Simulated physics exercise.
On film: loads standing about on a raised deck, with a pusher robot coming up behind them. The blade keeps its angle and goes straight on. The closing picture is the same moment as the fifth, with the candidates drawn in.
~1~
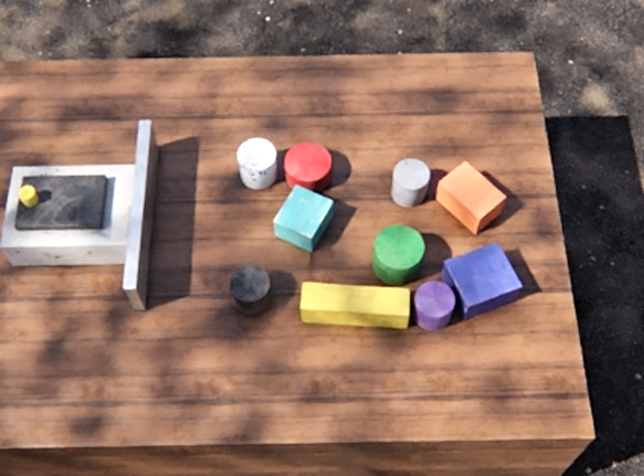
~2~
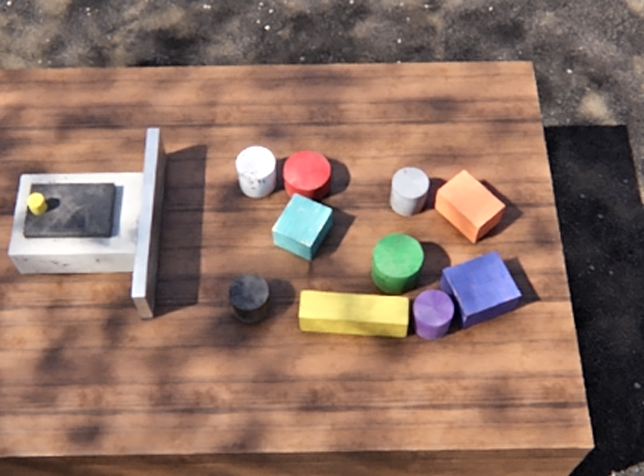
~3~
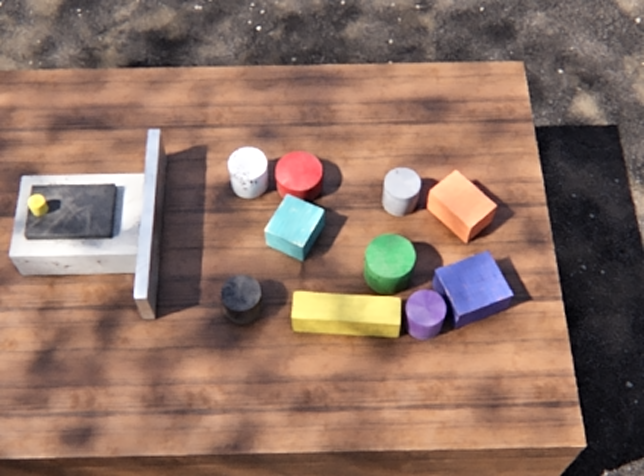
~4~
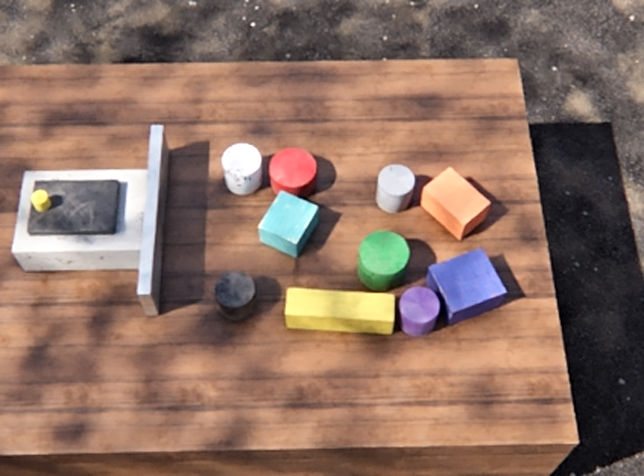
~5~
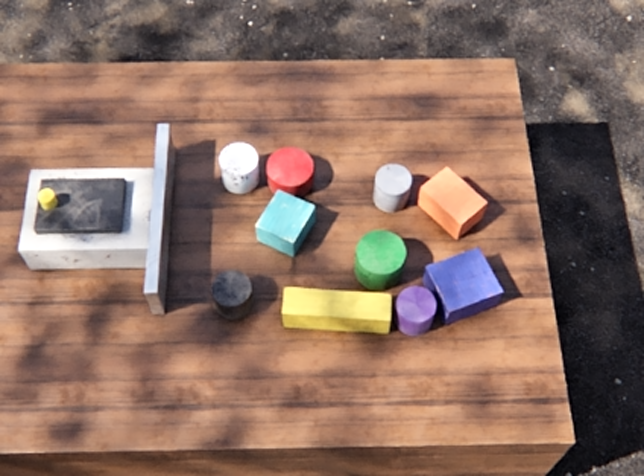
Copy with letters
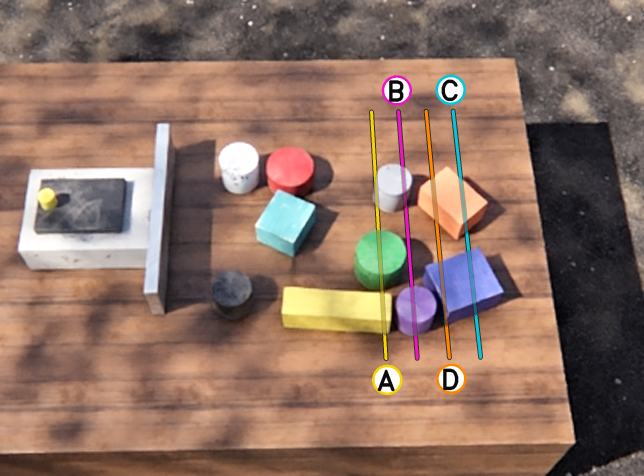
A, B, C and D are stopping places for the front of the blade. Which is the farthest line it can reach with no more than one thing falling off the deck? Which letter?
C.
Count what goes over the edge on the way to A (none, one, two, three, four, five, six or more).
In all, none.
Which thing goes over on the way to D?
It is the orange crate.
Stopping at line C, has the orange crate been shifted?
By then, yes.
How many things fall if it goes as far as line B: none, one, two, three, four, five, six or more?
By then, none.
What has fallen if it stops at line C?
The orange crate goes over.
On the marked copy, A at (378, 226); B at (407, 226); C at (466, 225); D at (437, 225).
Following C. Soon after the start, robot (200, 203); blue crate (468, 286); purple canister (438, 320).
Later, robot (311, 202); orange crate (489, 213); blue crate (486, 294).
In the end, robot (398, 201); orange crate over the edge; green canister (536, 254); one fallen.
As for the rest, A is within the limit but short; B is within the limit but short; D is within the limit but short.
